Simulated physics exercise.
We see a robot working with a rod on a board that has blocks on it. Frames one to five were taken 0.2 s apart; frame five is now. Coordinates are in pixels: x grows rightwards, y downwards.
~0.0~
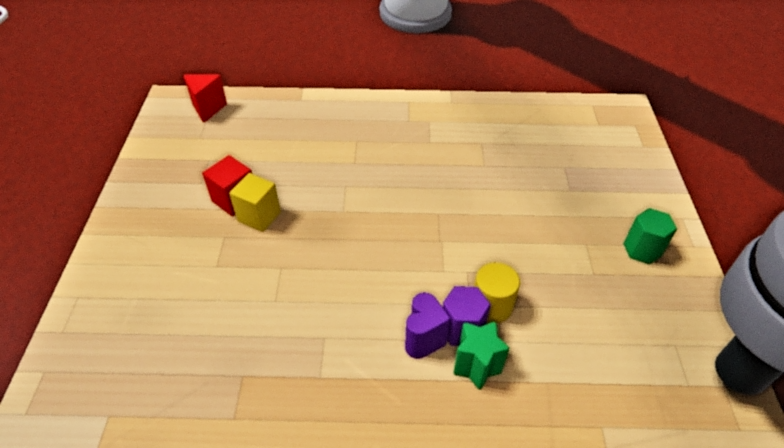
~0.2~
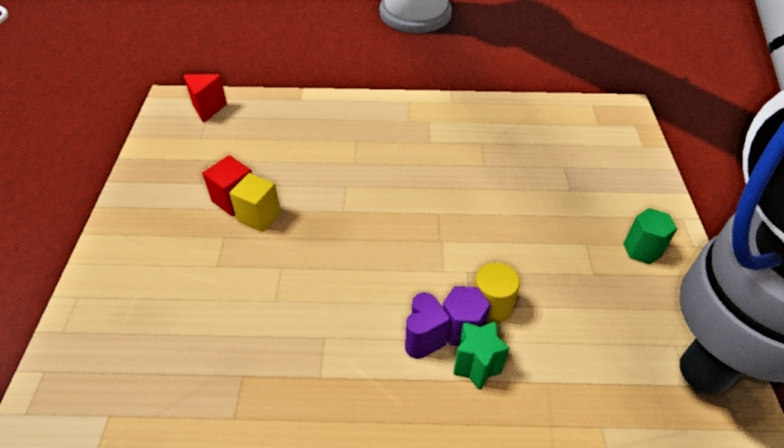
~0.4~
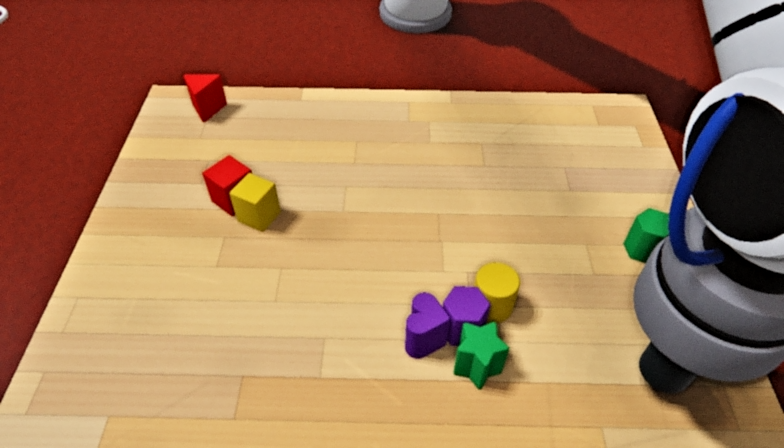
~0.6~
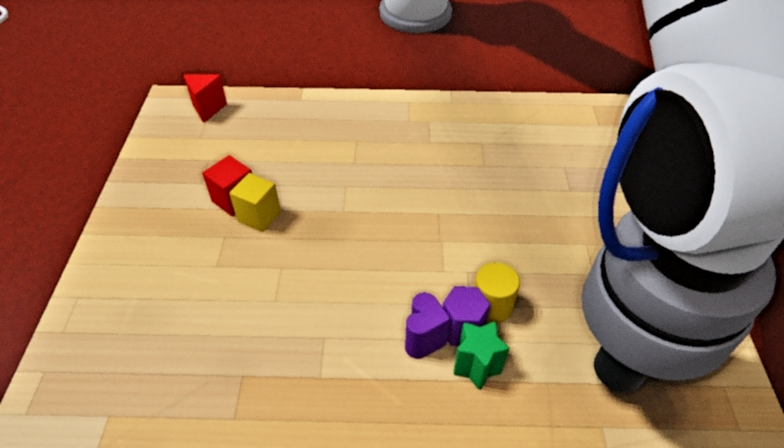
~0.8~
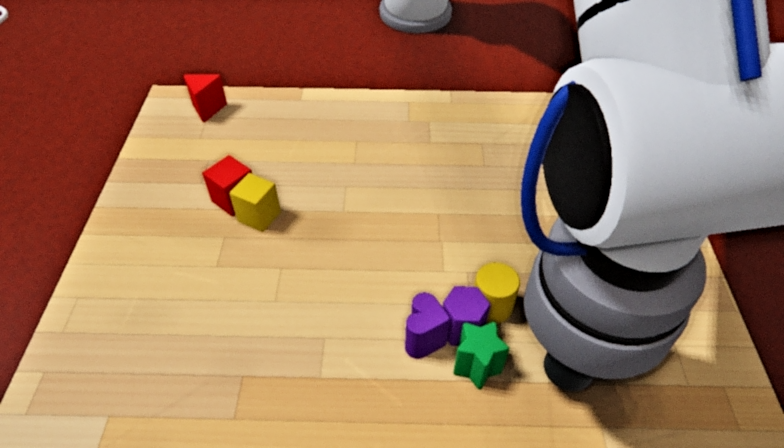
A robot arm came in from the right edge and slid steadily left over the wooden board, covering the green six-sided block and nearing the purple, yellow and green cluster, while every visible block stayed still.
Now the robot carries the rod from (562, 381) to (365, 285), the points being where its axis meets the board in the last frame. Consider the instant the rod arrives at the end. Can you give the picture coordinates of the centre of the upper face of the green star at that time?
About (448, 337).
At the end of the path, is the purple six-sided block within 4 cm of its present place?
In short: No.
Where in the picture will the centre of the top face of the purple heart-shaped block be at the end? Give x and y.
The answer is (399, 313).
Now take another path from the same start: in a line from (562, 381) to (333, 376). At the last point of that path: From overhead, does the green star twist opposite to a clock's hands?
My answer is no.
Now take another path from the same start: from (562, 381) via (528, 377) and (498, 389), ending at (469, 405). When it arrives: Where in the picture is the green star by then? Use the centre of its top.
At pixel (444, 348).
The first path, step by step. One third of the way, rod at (495, 333); purple six-sided block at (459, 297); green star at (464, 340), turned 10° anticlockwise.
Two thirds of the way, rod at (427, 301); purple heart-shaped block at (401, 313), turned 30° anticlockwise; purple six-sided block at (392, 266); green star at (448, 337), turned 50° anticlockwise; yellow round block at (494, 275).
At the end, rod at (365, 272); purple heart-shaped block at (399, 313), turned 35° anticlockwise; purple six-sided block at (332, 237); green star at (448, 337), turned 50° anticlockwise; yellow round block at (494, 275).
